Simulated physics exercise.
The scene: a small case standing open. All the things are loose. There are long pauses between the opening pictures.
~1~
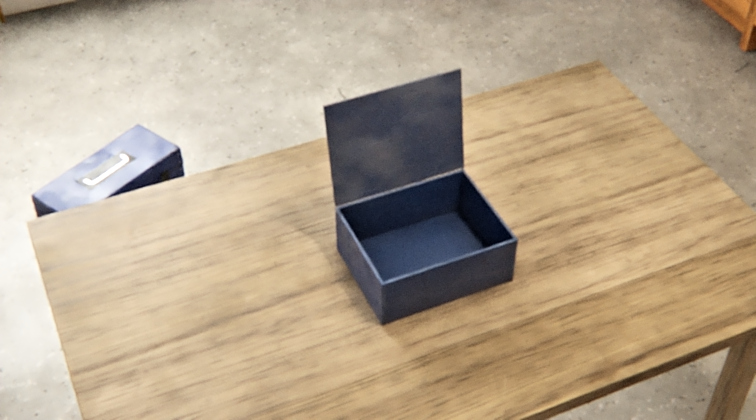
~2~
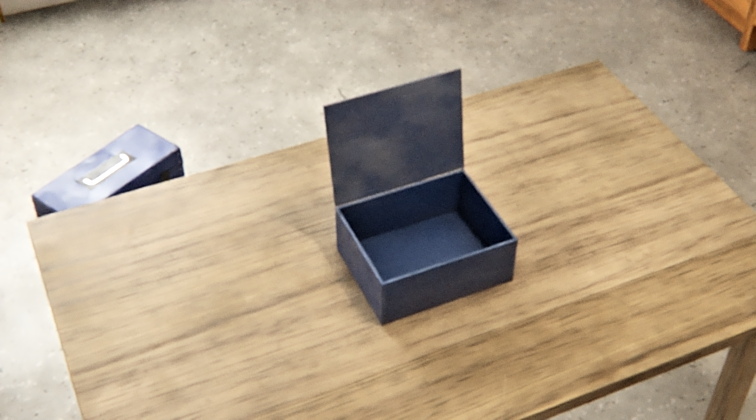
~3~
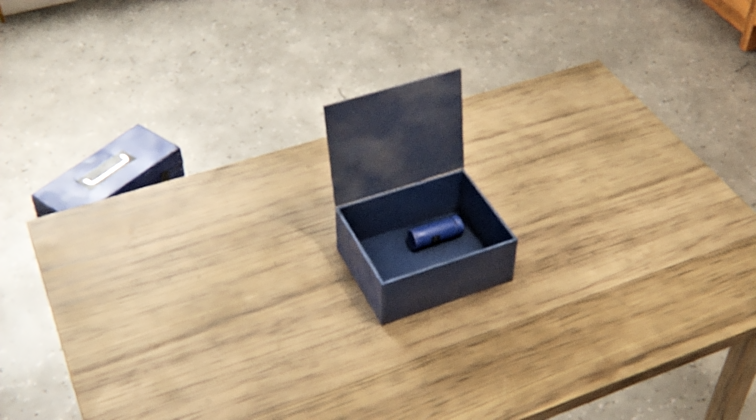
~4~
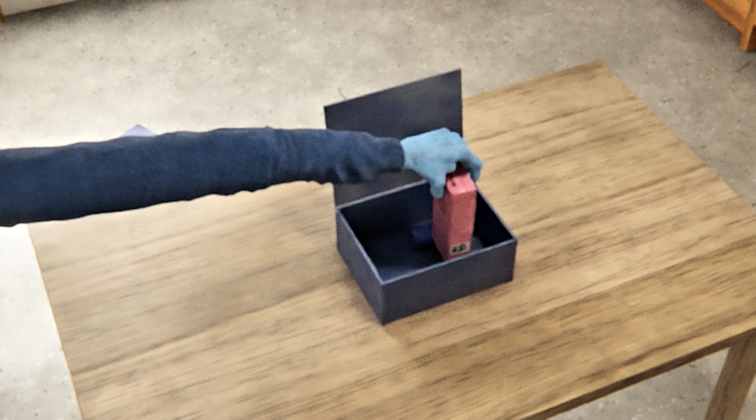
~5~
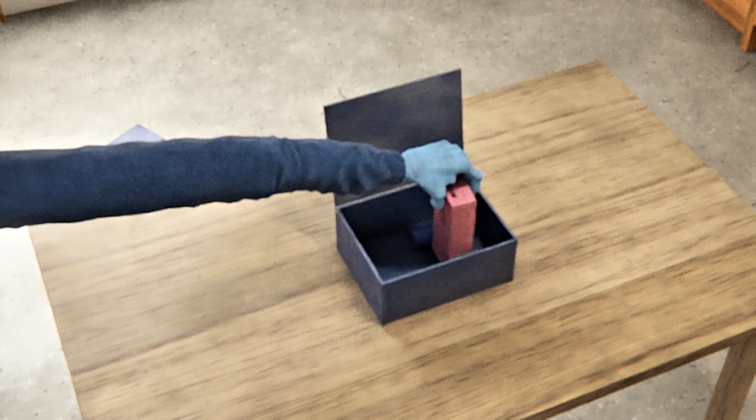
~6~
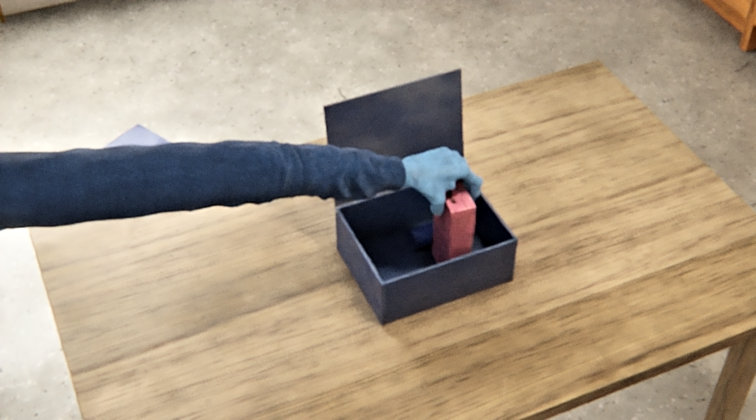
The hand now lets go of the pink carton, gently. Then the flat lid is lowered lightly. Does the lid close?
As it turns out, it is held up.
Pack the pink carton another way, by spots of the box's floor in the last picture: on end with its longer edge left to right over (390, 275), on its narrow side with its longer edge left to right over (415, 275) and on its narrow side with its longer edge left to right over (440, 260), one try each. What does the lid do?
First, it will not close; second, it closes; third, it shuts flat.
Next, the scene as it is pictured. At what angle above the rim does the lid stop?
About 40°.
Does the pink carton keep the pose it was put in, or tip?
The pink carton stays as placed.
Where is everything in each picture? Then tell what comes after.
In the first frame, the last thing is not in view yet.
In the second frame, the last thing is not in view yet.
In the third frame, the last thing is not in view yet; blue shaker (436, 232).
The fourth frame shows on its way; pink carton (453, 214).
The fifth frame shows on its way; pink carton (453, 225).
The sixth frame shows put in, still held; pink carton (453, 231).
Then, 1.00 s after the last picture, lid starting down.
Then, 1.40 s after the last picture, lid 73° above the rim.
Then, 1.60 s after the last picture, lid 57° above the rim.
Then, 1.70 s after the last picture, lid 49° above the rim.
At rest, lid 42° above the rim; both in place. Seen from the same camera at the end, pink carton near (453, 231).
